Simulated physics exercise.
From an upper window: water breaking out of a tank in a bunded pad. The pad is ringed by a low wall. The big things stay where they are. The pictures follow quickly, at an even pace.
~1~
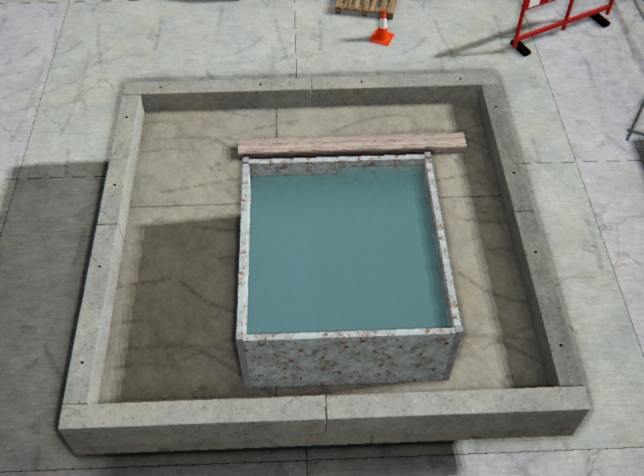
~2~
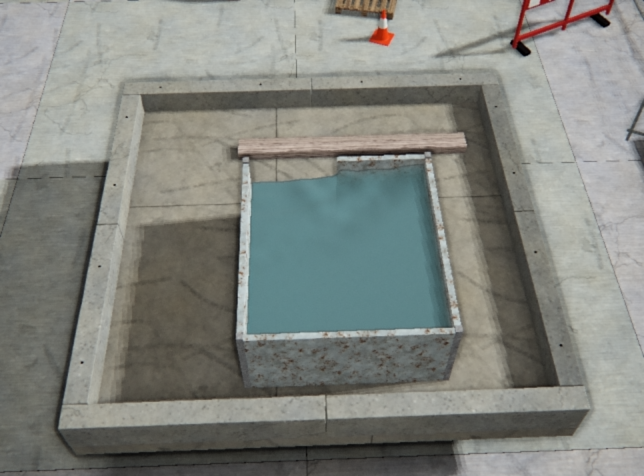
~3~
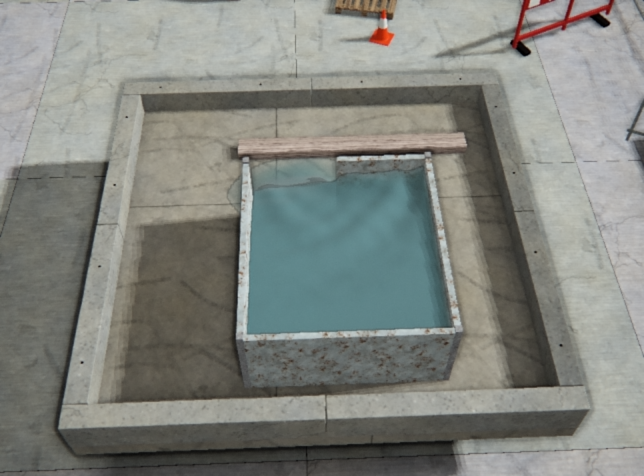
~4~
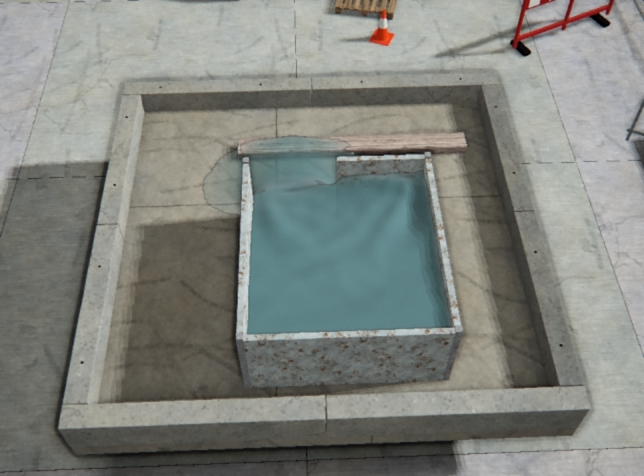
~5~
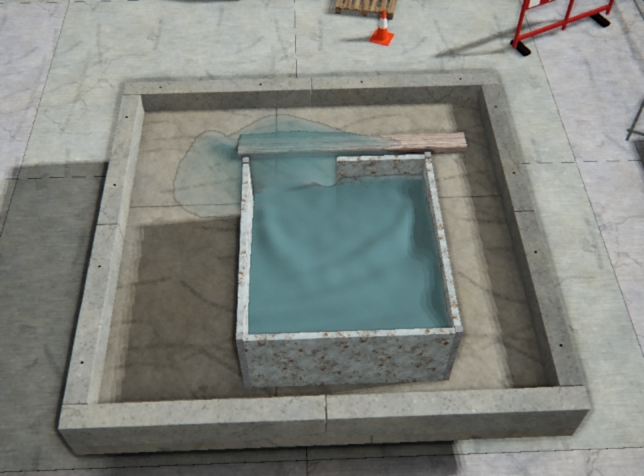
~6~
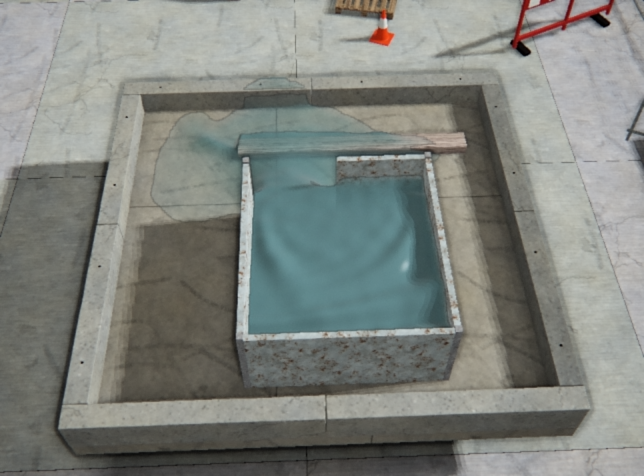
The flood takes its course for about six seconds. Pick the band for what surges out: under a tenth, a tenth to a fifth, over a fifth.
Over the wall goes less than a tenth.
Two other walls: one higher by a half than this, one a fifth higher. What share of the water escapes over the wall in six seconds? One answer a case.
Roughly 0 per cent, then 2 per cent.
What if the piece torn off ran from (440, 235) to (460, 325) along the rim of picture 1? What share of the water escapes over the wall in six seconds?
Some 22 per cent.
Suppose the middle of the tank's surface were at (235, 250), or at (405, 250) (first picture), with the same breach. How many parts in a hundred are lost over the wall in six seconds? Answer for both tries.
Near 16 and 4 in a hundred.
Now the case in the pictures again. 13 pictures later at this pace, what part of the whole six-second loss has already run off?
I make it 75 per cent.
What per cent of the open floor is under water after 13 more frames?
I make it 70 per cent.
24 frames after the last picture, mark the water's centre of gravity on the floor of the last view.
I would point to (320, 231).
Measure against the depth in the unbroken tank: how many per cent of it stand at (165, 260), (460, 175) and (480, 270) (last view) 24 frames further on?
About 10, 16 and 10 per cent.
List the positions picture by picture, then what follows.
The first picture shows still water in the tank at (343, 243).
In the second picture, water pours out on the tank's far side and has run to a hidden place.
In the third picture, the front is at a hidden place, out from the gap on the tank's far side.
In the fourth picture, the front is at (231, 157), out from the gap on the tank's far side.
In the fifth picture, water pours out on the tank's far side and has run to (209, 137).
In the sixth picture, water pours out on the tank's far side and has run to (192, 118).
A moment on, water covers 35 % of the floor; the low wall has let 0 % over.
Next, water covers 45 % of the floor; the low wall has let 0 % over.
Then, water covers 60 % of the floor; the low wall has let 4 % over.
Later, water covers 80 % of the floor; the low wall has let 5 % over.
In the end, water covers 85 % of the floor; the low wall has let 5 % over.
